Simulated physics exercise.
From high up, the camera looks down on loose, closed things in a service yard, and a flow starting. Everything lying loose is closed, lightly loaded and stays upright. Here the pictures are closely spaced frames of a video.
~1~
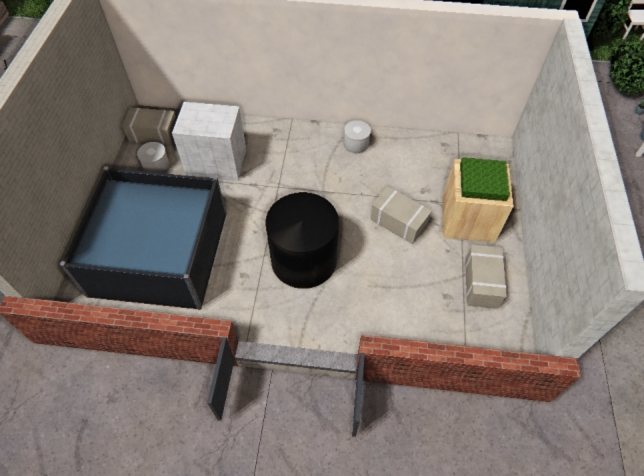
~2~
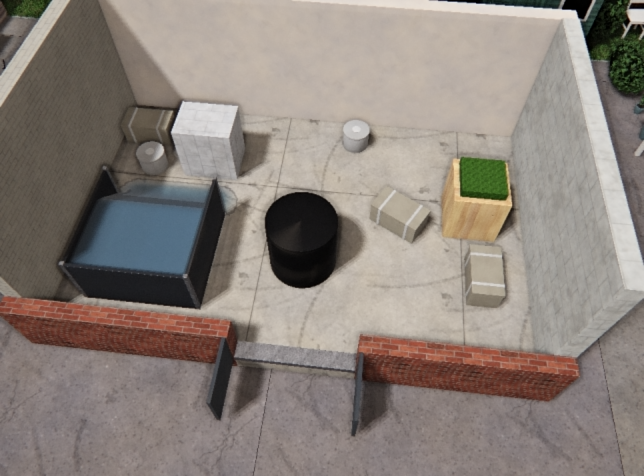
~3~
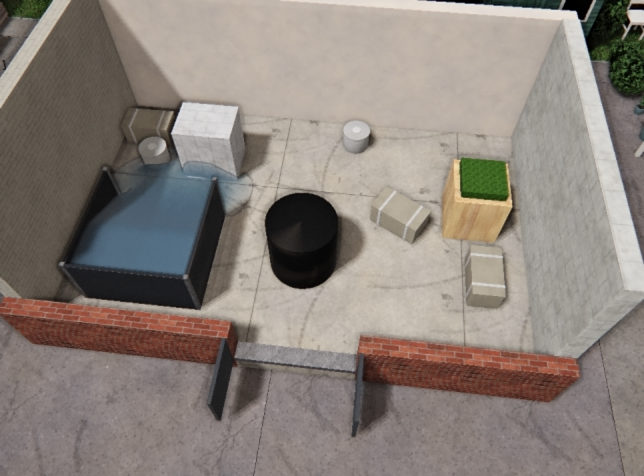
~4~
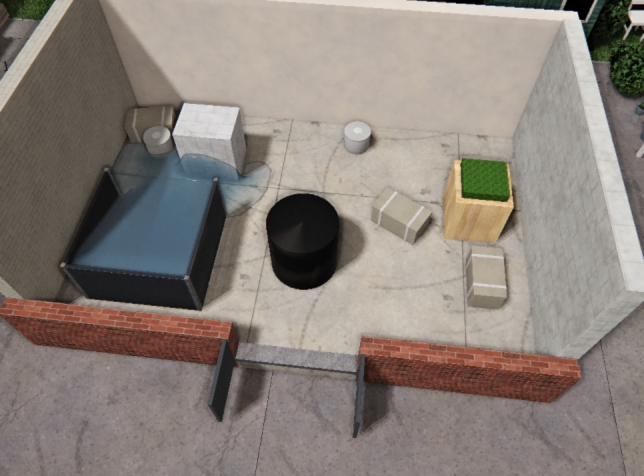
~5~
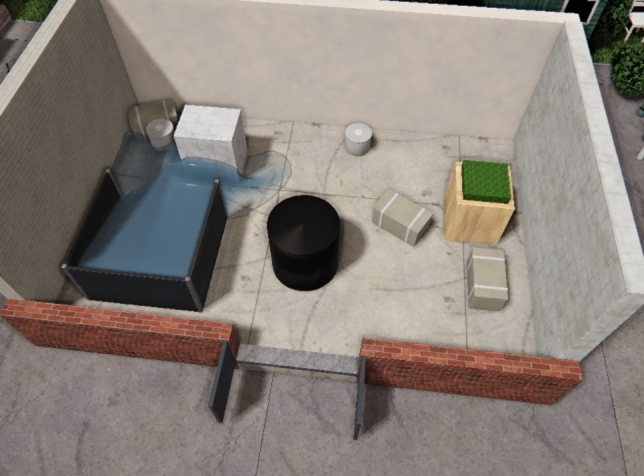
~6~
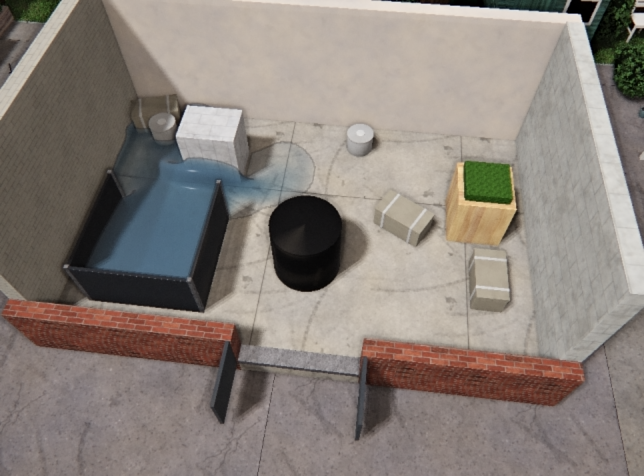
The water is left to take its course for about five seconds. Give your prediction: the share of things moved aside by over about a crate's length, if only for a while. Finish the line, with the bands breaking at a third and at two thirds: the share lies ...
The share lies at two thirds or above.
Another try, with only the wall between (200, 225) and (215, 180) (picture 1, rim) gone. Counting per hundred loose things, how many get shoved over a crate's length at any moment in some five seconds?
Estimate: Some 60 per cent.
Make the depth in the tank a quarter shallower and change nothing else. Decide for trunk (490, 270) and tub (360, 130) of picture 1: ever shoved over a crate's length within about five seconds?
Lab note, in order: Stayed below that mark / reached that mark.
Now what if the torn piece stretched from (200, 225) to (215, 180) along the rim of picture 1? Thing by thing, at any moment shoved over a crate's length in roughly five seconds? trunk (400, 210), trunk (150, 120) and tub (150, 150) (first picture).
Went past that, fell short, fell short.
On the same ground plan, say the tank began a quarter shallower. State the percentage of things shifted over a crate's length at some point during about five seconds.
80 % or so.
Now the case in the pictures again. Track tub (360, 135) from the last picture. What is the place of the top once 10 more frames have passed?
Roughly at pixel (409, 126).
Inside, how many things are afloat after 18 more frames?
Tally at that point: 3.
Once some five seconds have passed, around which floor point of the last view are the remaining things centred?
Their average sits at about pixel (413, 236).
A moment on, 1 of 5 are well off their spots; 2 afloat.
Next, 2 of 5 are well off their spots; 3 afloat.
Later, 3 of 5 are well off their spots; 3 afloat.
In the end, 5 of 5 are well off their spots, and 5 have been at some point; 4 afloat.
